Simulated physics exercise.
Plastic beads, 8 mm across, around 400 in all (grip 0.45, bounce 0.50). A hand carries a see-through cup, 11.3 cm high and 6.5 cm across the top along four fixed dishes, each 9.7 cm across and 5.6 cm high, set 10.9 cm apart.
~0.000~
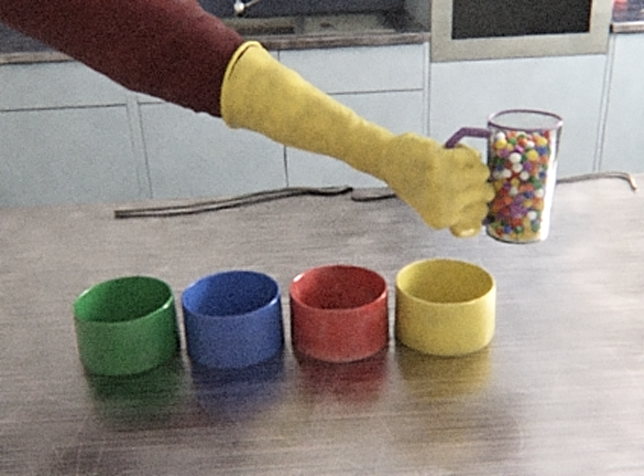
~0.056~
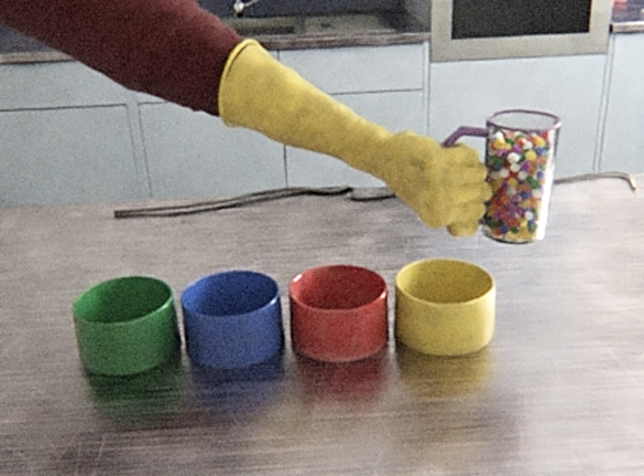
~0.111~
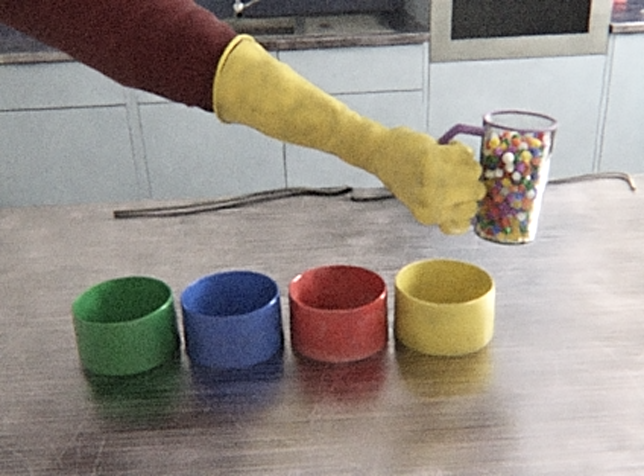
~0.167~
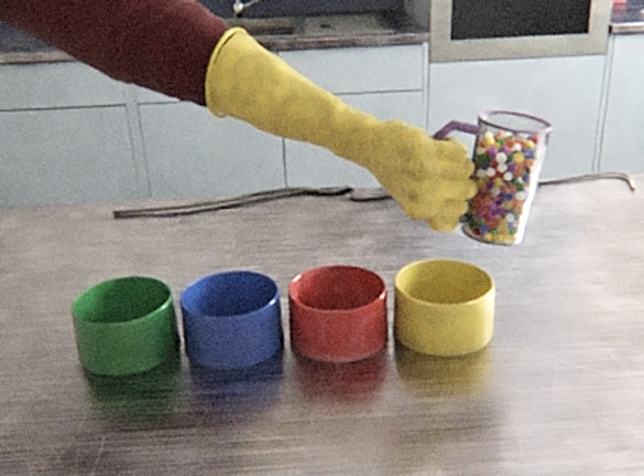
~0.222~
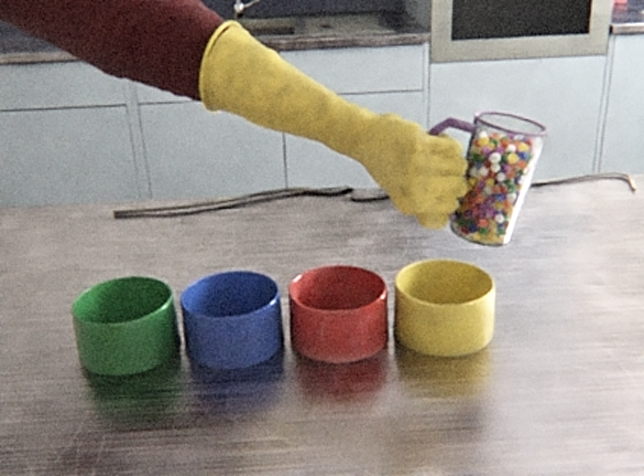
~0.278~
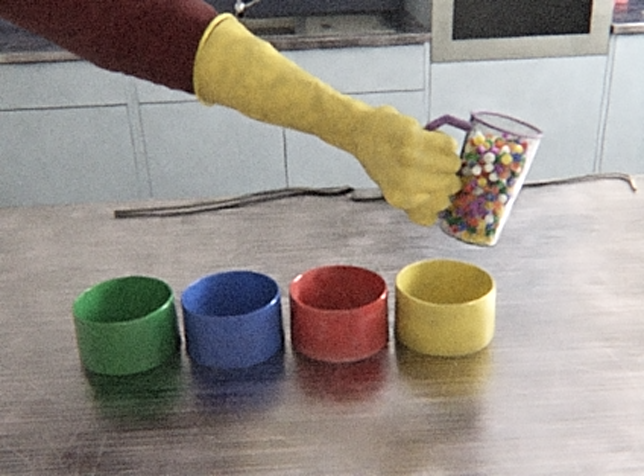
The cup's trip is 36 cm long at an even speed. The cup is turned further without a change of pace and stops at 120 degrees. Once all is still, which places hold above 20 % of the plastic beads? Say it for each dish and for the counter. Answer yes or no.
Red: Yes, blue: No, green: No, yellow: No, counter: No.
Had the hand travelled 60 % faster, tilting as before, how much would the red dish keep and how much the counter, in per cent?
Then: Red 0; counter 0.
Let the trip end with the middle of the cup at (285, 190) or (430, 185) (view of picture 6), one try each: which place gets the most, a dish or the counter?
The winner: Red; counter.
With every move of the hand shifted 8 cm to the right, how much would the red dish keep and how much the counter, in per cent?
Red 20; counter 10.
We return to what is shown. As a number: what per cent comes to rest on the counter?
About 10 per cent.
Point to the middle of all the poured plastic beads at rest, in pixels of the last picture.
Near (337, 316).
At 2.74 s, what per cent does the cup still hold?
About 0 per cent.
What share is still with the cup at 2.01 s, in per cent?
Roughly 5 per cent.
After 1.32 s, tilt 93 degrees; cup holds 100 %.
After 2.01 s, tilt 120 degrees; cup holds 5 %, red 85 %.
After 2.74 s, tilt 120 degrees; cup holds 0 %, red 90 %.
By 3.0 s all is still; red 90 %, blue 0 %, green 0 %, yellow 0 %, counter 10 %.
